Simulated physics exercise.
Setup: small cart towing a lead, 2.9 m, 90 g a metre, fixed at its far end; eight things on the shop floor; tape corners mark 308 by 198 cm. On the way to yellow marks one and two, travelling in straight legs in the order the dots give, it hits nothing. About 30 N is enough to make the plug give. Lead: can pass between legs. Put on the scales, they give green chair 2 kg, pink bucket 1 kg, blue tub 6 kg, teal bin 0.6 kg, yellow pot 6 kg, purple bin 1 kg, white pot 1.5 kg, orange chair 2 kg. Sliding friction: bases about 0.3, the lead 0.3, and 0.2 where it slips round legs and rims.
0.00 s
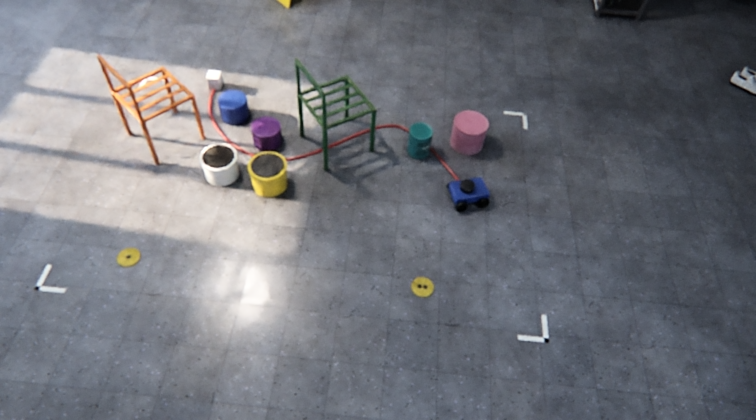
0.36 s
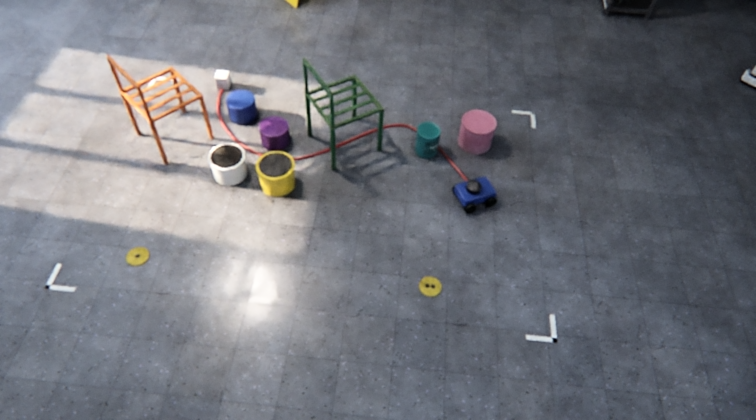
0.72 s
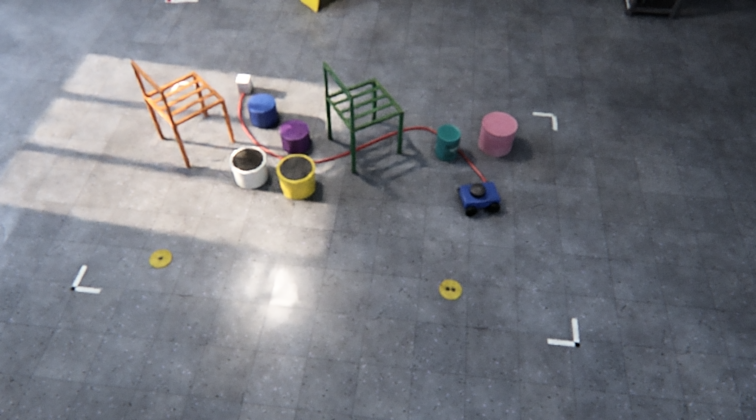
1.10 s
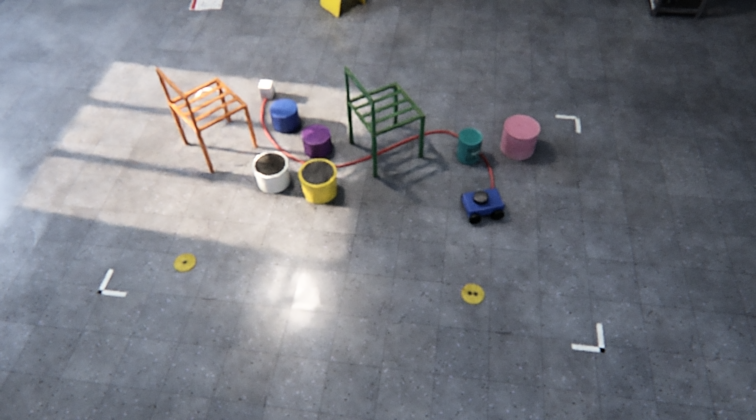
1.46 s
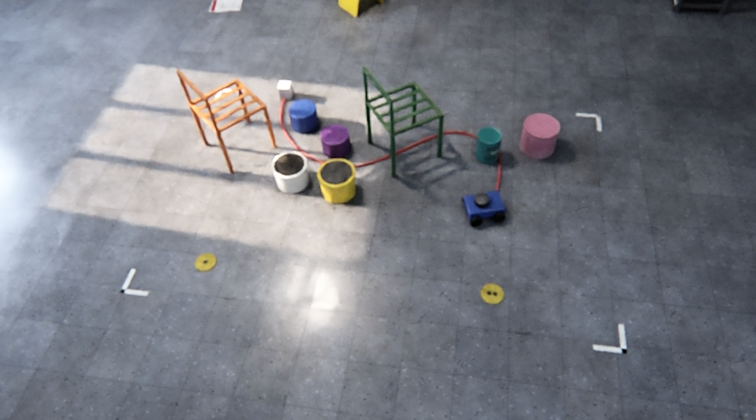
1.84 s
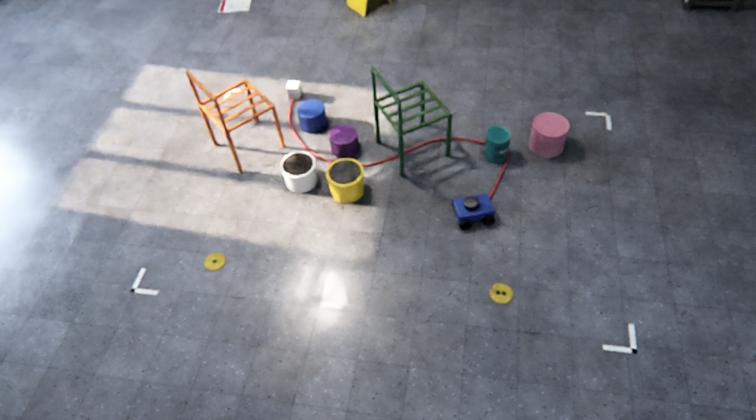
The clip shows a small blue cart trailing a red lead that winds among two chairs, buckets and pots on a grey floor; as the view shifts, making the scene drift right, the cart moves slightly left past the teal bin.
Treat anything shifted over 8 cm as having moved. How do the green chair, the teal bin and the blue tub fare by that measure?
The green chair is disturbed; the teal bin is disturbed; the blue tub is left in place.
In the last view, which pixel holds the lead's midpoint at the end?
Approximate pixel position: (411, 178).
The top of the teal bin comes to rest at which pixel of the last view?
It stops around pixel (392, 157).
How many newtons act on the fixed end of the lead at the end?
The pull at the fixed end comes to around 0 N.
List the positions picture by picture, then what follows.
Shows, green chair (336, 101); teal bin (421, 131); blue tub (232, 100); marks (129, 257) (422, 287); lead runs through (393, 126) (448, 169); cart (474, 196), in the first frame.
Shows, lead runs through (456, 168); cart (480, 196), in the second frame.
Shows, lead runs through (477, 170); cart (485, 201), in the third frame.
Shows, lead runs through (492, 176); cart (489, 208), in the fourth frame.
Shows, lead runs through (499, 179); cart (490, 210), in the fifth frame.
Shows, green chair (412, 106); teal bin (499, 134); blue tub (311, 108); lead runs through (474, 141) (497, 183); cart (480, 213), in the sixth frame.
At 4.5 s, cart at (345, 237), lead slack at the fixed end; teal bin 33 cm off its start.
At 7.2 s, cart at (225, 261), lead slack at the fixed end; teal bin 77 cm off its start, green chair 20 cm off its start.
At 9.8 s, cart at (364, 277), lead slack at the fixed end; teal bin 77 cm off its start at (392, 157), green chair 20 cm off its start at (384, 114).
At 12.5 s, cart at (501, 292), lead slack at the fixed end; teal bin 77 cm off its start, green chair 20 cm off its start.
At 12.9 s, cart at (501, 292), lead slack at the fixed end; teal bin 77 cm off its start at (392, 157), green chair 20 cm off its start at (384, 114), blue tub 0 cm off its start at (311, 108).
